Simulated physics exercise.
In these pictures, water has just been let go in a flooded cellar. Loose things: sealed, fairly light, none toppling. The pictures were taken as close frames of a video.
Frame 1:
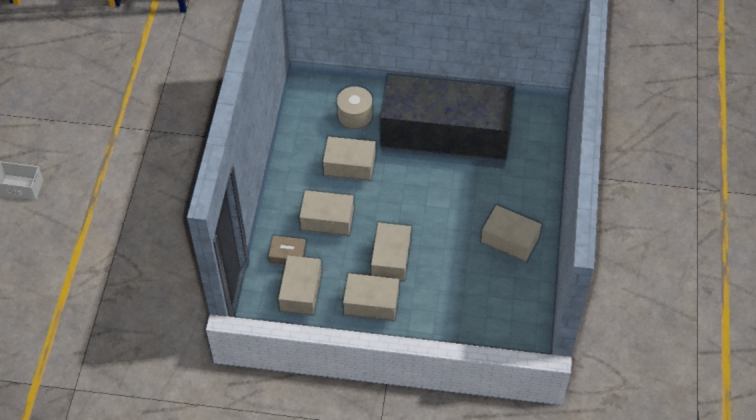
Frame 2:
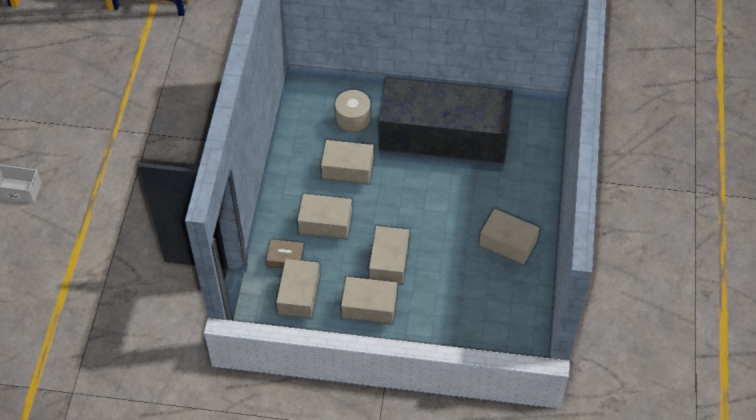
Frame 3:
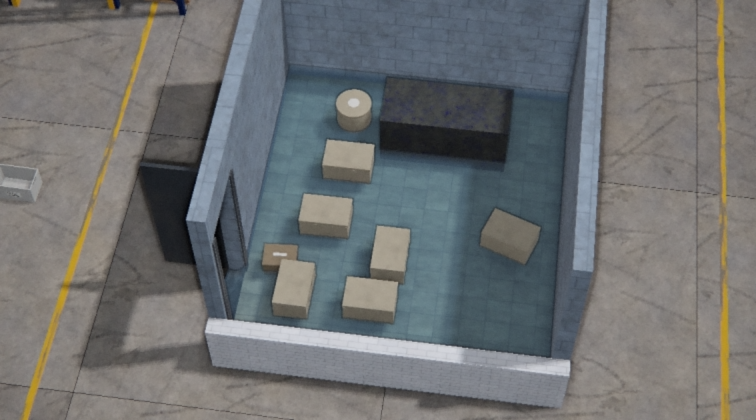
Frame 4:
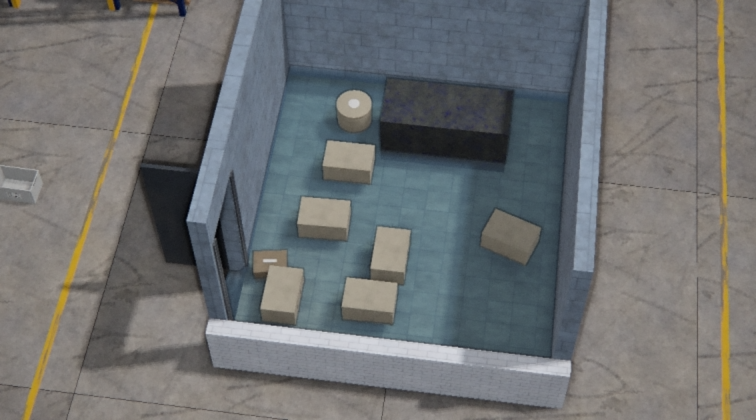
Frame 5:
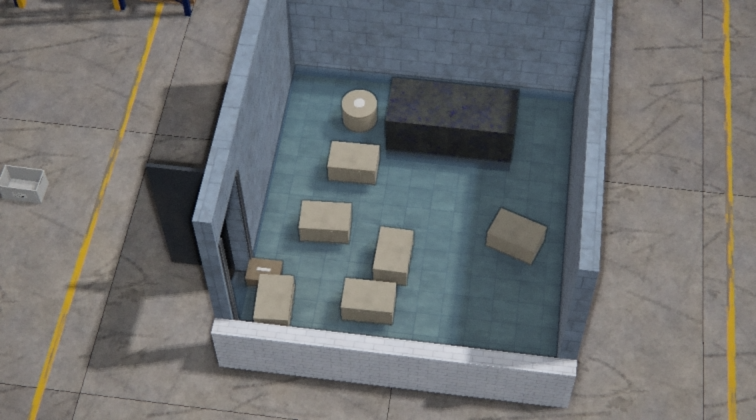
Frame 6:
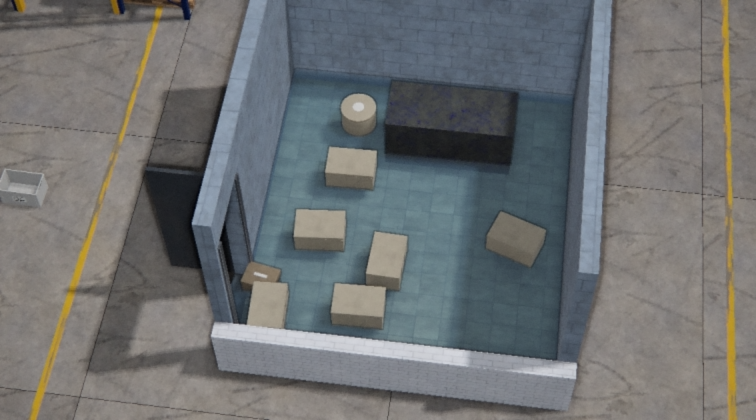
The video shows a roofless, blue-walled room holding pale boxes, a round drum and a large dark block as a door on the left opens; the small box and nearby crate drift toward it, then other boxes shift slightly.
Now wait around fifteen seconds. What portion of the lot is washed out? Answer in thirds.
The portion washed out is not even a third.
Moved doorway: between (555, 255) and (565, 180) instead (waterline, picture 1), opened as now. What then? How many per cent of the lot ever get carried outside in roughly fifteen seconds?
Share reached: 40 %.
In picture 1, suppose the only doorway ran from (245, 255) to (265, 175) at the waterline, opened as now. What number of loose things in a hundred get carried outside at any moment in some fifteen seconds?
I'd guess around 90 percent.
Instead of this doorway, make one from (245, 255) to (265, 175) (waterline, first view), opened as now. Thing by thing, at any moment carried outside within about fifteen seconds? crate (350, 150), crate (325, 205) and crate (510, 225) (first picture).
One by one, that's lost, lost, not lost.
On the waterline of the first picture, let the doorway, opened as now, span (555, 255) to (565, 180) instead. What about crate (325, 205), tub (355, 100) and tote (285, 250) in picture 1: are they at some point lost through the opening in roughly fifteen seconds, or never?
First held back, then held back, then held back.
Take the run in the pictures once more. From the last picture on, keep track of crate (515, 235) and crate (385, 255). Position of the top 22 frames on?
Around (492, 251) for the first and around (338, 283) for the second.
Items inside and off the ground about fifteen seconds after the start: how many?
The answer is 7.
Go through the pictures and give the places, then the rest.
A crate at (300, 279), afloat; a tote at (287, 248) floats; 0 of 8 have shifted, in the first picture.
A crate at (298, 282), afloat; a tote at (285, 252), afloat; 0 of 8 have shifted, in the second picture.
A crate at (293, 283), afloat, close to its start; a tote at (280, 255) floats, close to its start; 2 of 8 have shifted, in the third picture.
A crate at (282, 289), afloat, close to its start; a tote at (270, 261) floats, close to its start; 2 of 8 have shifted, in the fourth picture.
A crate at (274, 297), afloat, a stride from its start; a tote at (264, 270), afloat, a stride from its start; 4 of 8 have shifted, in the fifth picture.
A crate at (267, 304), afloat, a stride from its start; a tote at (261, 276), afloat, a stride from its start; 6 of 8 have shifted, in the sixth picture.
A moment on, 0 of 8 are out; 7 afloat.
Next, 0 of 8 are out; 7 afloat.
Later, 0 of 8 are out; 7 afloat.
In the end, 0 of 8 are out; 7 afloat.
